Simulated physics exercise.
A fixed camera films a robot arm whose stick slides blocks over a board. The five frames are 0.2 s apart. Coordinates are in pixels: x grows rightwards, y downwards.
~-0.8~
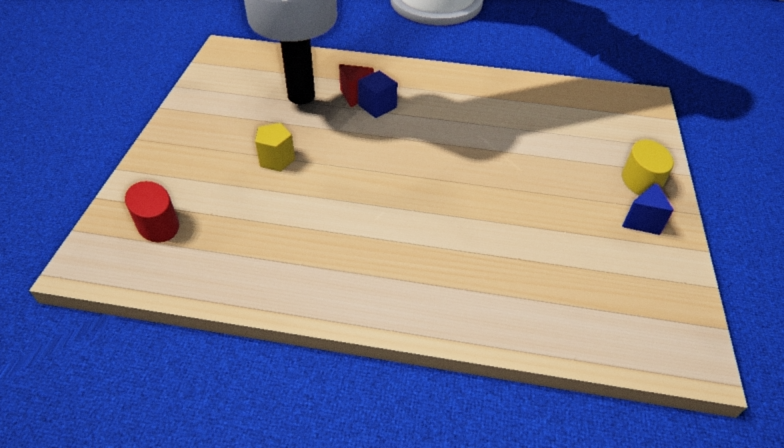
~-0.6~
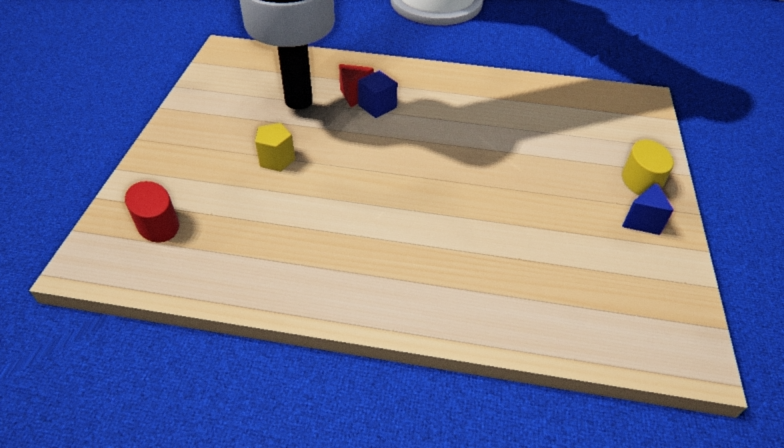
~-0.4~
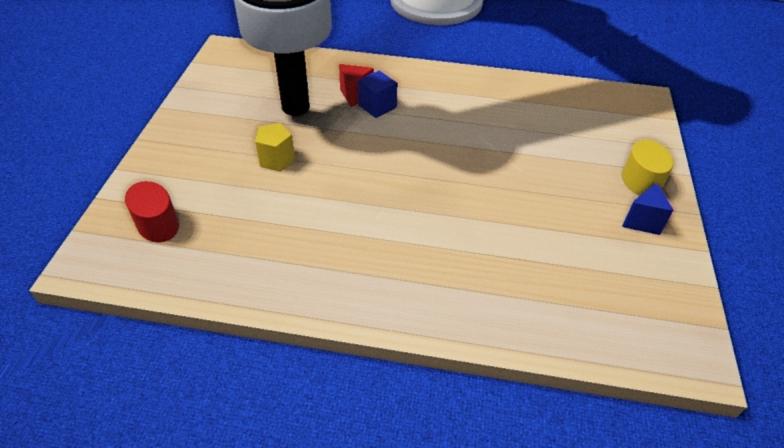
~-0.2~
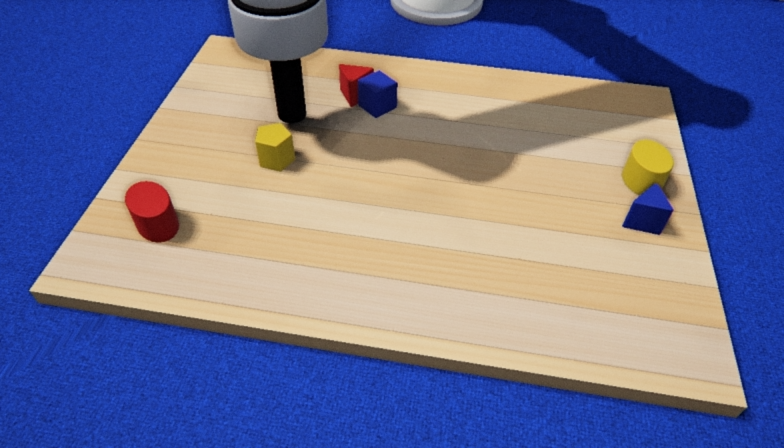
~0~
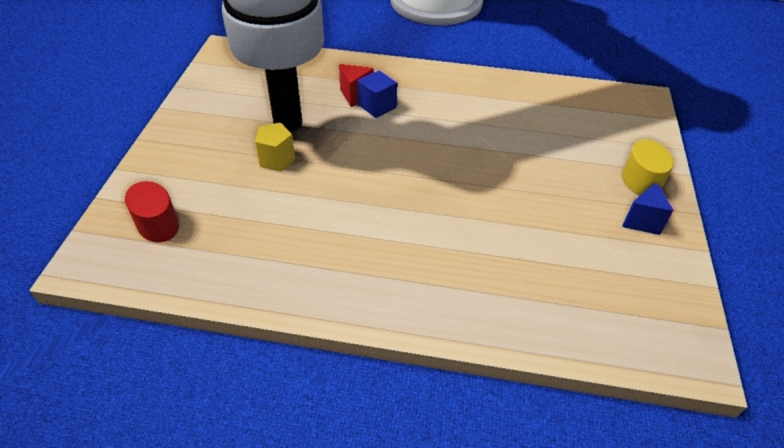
A robot arm with a black stick moving slowly toward the yellow five-sided block on a wooden board, the blocks staying still.
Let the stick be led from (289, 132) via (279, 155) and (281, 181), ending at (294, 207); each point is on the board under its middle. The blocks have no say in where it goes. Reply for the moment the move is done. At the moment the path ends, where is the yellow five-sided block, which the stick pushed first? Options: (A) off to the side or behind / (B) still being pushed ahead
Correct choice: A.
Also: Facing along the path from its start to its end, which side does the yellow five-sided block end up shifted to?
Seen from start to end, it moves right.
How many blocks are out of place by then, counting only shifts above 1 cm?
I expect just one block to be moved by more than 1 cm.
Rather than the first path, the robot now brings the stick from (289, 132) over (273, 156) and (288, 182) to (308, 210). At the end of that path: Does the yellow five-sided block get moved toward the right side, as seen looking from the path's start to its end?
Answer: Yes.
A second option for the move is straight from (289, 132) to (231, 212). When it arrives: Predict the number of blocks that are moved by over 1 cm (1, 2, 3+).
Answer: 1.
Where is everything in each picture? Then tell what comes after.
The first picture shows lower end of the stick at (302, 96), tops of blocks, yellow five-sided block at (272, 134).
The second picture shows stick at (299, 102), blocks as before.
The third picture shows stick at (296, 108), blocks as before.
The fourth picture shows stick at (292, 115), blocks as before.
The fifth picture shows stick at (288, 123), yellow five-sided block at (272, 134).
What follows on the original path. One third of the way, stick at (278, 147); yellow five-sided block at (261, 152), turned 15° clockwise.
Two thirds of the way, stick at (279, 173); yellow five-sided block at (249, 171), turned 70° clockwise.
At the end, stick at (293, 199); yellow five-sided block at (247, 174), turned 80° clockwise.
